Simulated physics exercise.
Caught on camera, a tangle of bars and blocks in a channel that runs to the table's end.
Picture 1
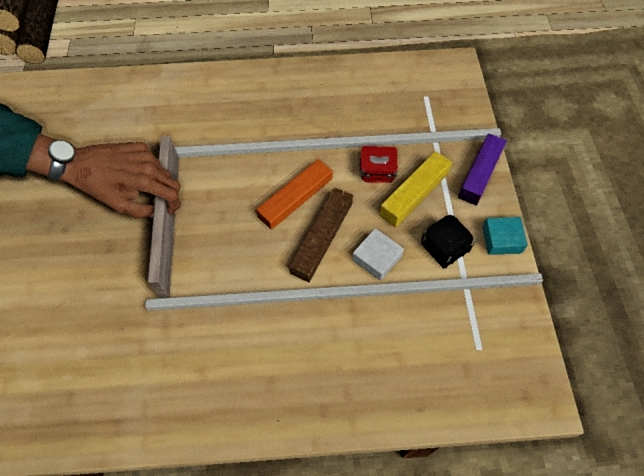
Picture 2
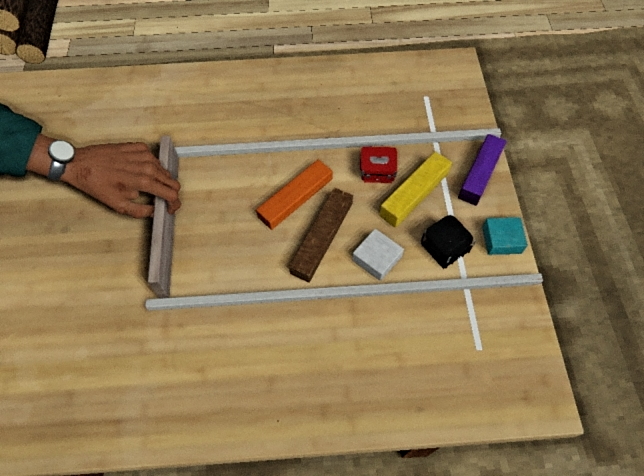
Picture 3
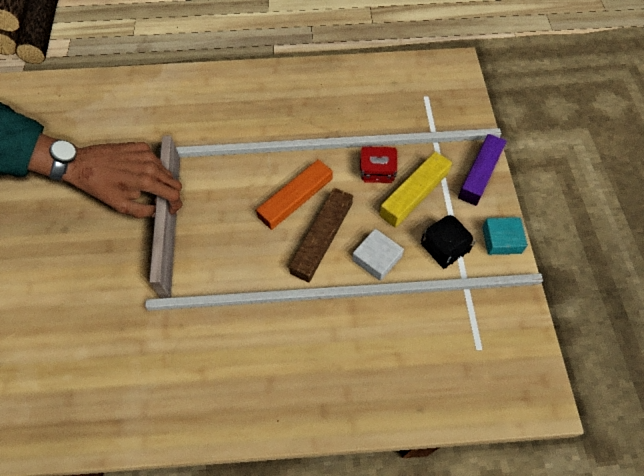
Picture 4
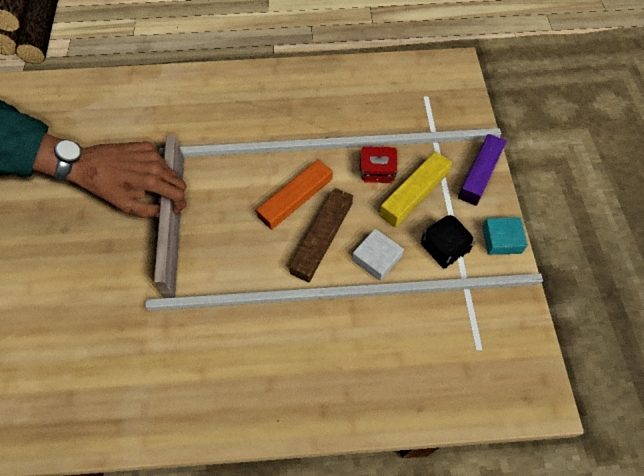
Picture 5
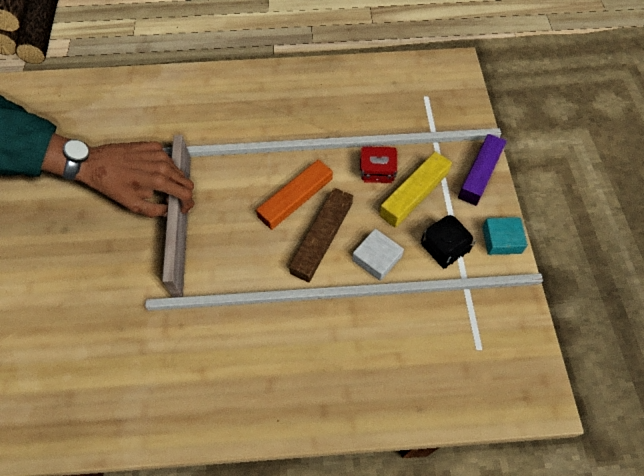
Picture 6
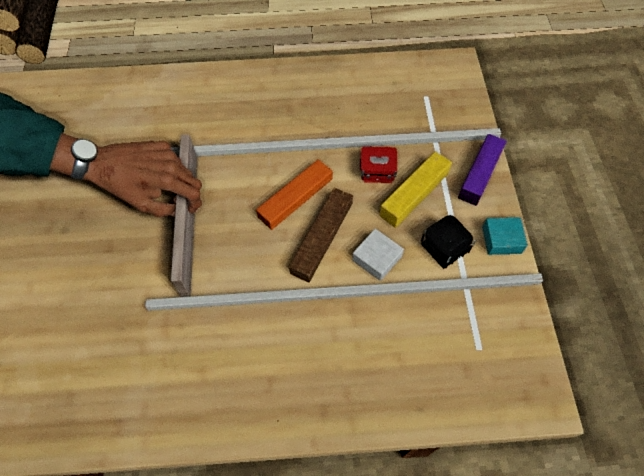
A hand wearing a watch grips a grey board at the left end of a railed channel on a light wooden table, seen from above at an angle. Between the rails lie orange and brown bars, a red case, a white block, a yellow bar, a black case, a purple stick and a turquoise block near the right edge, with white tape crossing beneath. After barely moving, the hand slides the board slightly right, while the objects and camera stay still.
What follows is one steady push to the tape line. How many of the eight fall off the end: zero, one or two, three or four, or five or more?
The number that fall off is three or four.
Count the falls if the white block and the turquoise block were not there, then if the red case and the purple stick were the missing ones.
The counts: 1 and 2.
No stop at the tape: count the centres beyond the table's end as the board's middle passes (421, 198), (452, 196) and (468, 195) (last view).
Past the end: 1, 3 and 4.
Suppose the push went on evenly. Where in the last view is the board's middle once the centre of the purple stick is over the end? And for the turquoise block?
At (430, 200) for the purple stick; at (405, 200) for the turquoise block.
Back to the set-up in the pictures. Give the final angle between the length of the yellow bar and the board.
Roughly 20° out of line.
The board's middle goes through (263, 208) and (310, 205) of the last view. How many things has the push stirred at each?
1 and 2.
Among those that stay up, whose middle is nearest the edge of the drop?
Foremost is the yellow bar.
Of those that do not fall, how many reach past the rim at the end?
The number is 1.
A little later, none off yet; turquoise block at rest near (504, 236); purple stick at rest near (482, 169); black case at rest near (447, 241).
When it is over, the number that fall off is three or four; down, black case, purple stick and turquoise block.
